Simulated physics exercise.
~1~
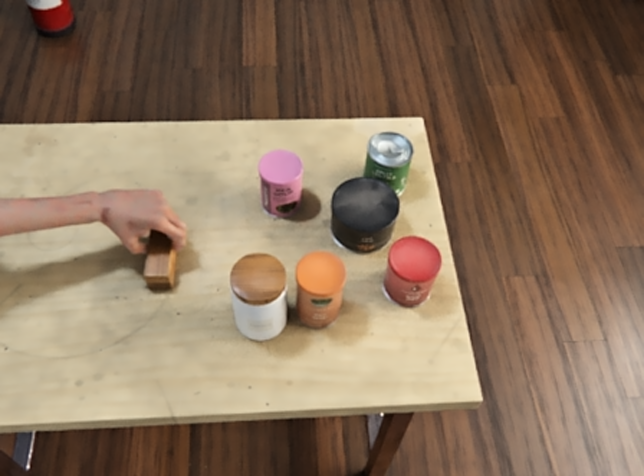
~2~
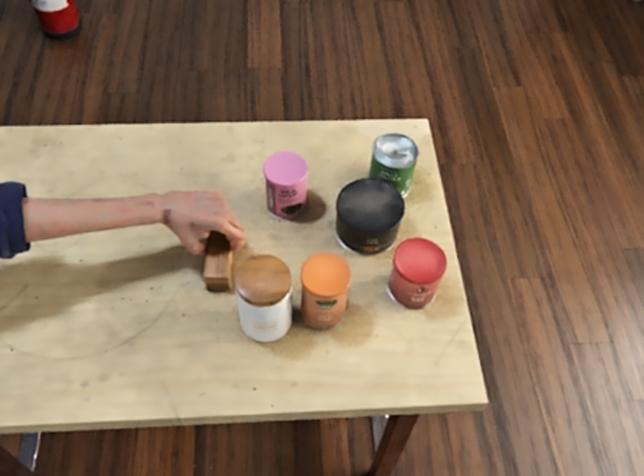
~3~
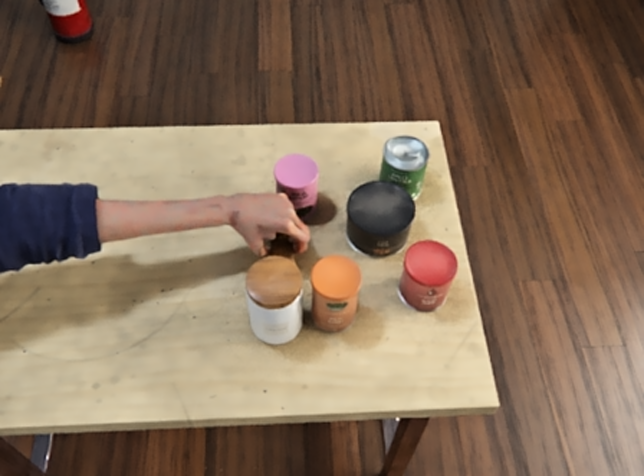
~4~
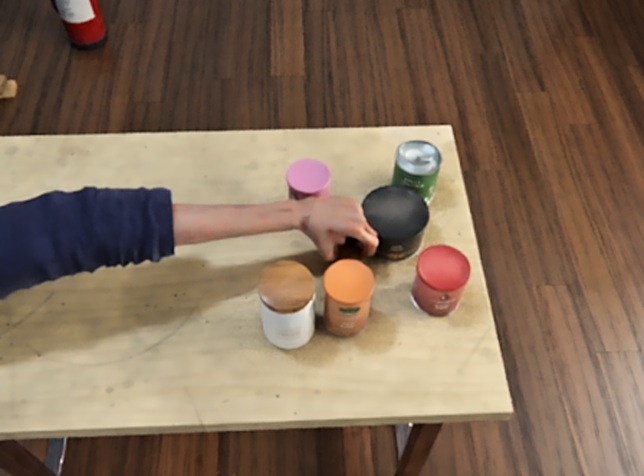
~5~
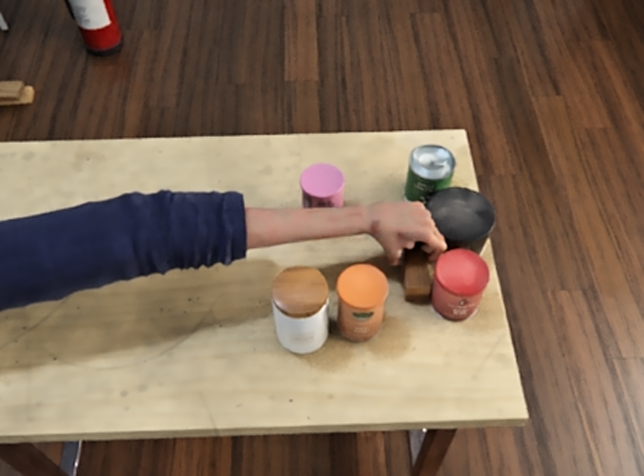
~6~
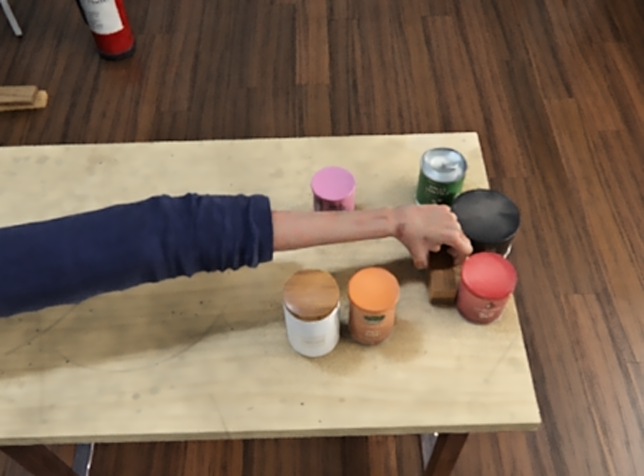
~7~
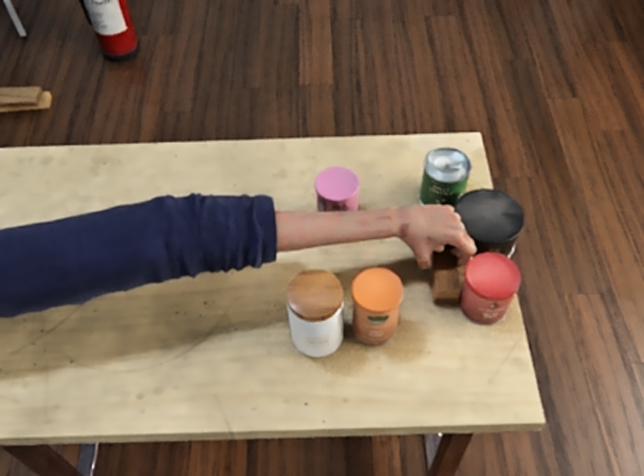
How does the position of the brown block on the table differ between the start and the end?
At the start the block is in the open area to the left of the white jar. By the end it is near the table's right end, beyond the orange tin and up beside the black tub and the red tin.
